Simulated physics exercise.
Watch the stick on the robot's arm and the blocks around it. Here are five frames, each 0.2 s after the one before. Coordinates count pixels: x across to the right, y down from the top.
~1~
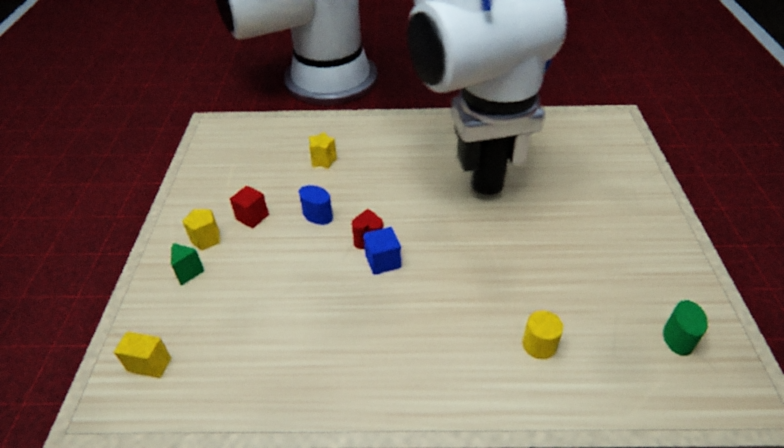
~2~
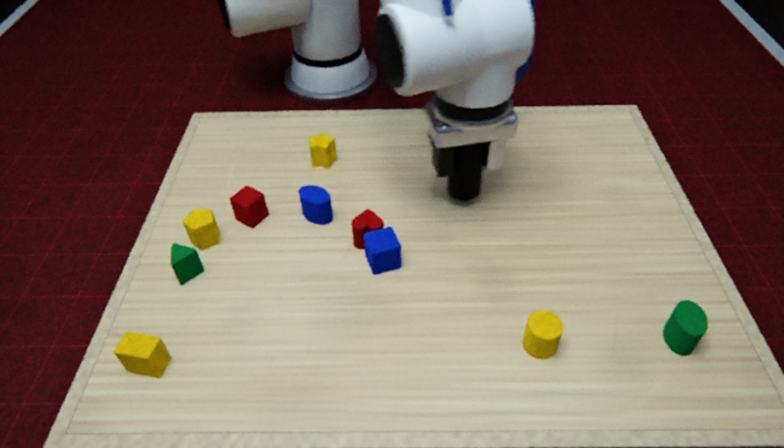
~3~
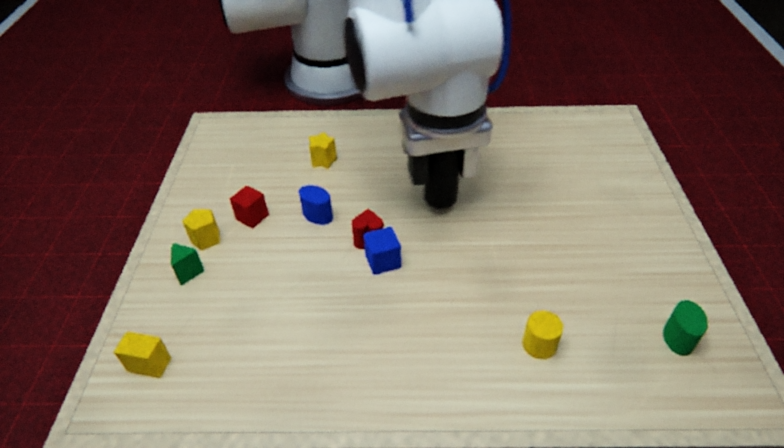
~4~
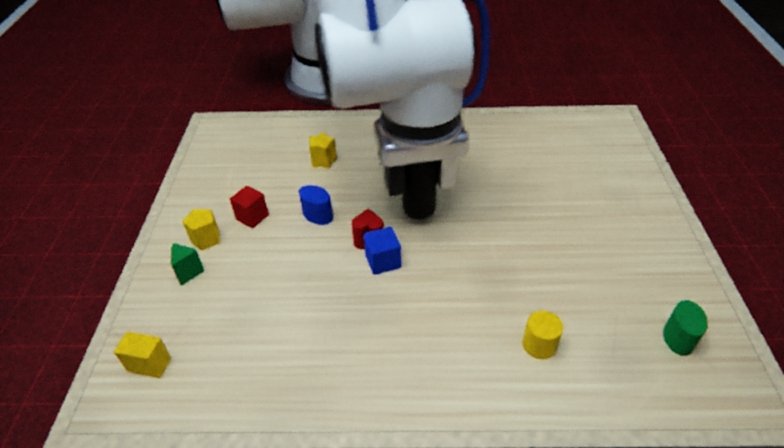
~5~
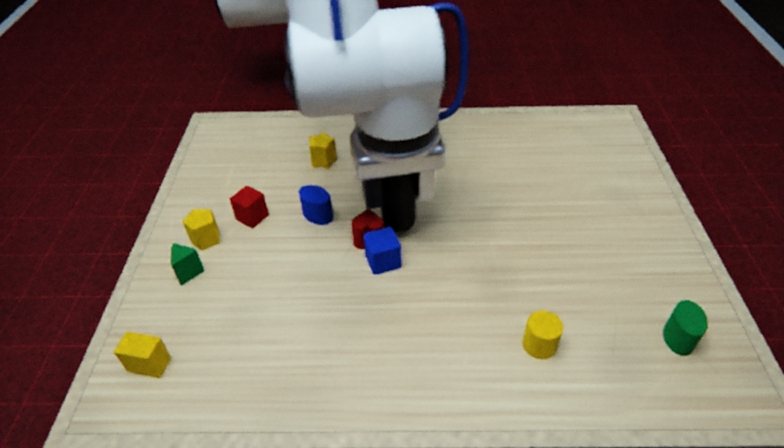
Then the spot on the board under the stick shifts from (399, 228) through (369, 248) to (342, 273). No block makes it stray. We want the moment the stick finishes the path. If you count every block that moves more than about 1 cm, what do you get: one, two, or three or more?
The number will come to 2.
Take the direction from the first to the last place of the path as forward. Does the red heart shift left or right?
That block drifts right.
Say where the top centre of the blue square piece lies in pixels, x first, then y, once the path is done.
Expect it around (379, 256).
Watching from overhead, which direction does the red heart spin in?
Rotation: Clockwise.
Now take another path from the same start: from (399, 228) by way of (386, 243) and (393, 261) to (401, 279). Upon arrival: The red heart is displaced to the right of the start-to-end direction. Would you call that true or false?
True
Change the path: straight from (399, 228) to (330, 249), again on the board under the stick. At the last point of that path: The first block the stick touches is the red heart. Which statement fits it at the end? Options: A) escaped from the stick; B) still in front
Correct choice: B.
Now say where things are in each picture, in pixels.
In the first frame, stick's lower end at (487, 185); blue oval block at (314, 194); red heart at (367, 220); blue square piece at (382, 240).
In the second frame, stick at (464, 191); blocks still.
In the third frame, stick at (441, 199); blocks still.
In the fourth frame, stick at (419, 209); blocks still.
In the fifth frame, stick at (399, 221); blue oval block at (314, 194); red heart at (367, 220); blue square piece at (382, 240).
On the path given first. Halfway along, stick at (367, 241); red heart at (336, 232), turned 40° clockwise; blue square piece at (379, 250), turned 15° anticlockwise.
At the end, stick at (341, 266); blue oval block still; red heart at (316, 239), turned 75° clockwise; blue square piece at (379, 256), turned 35° anticlockwise.
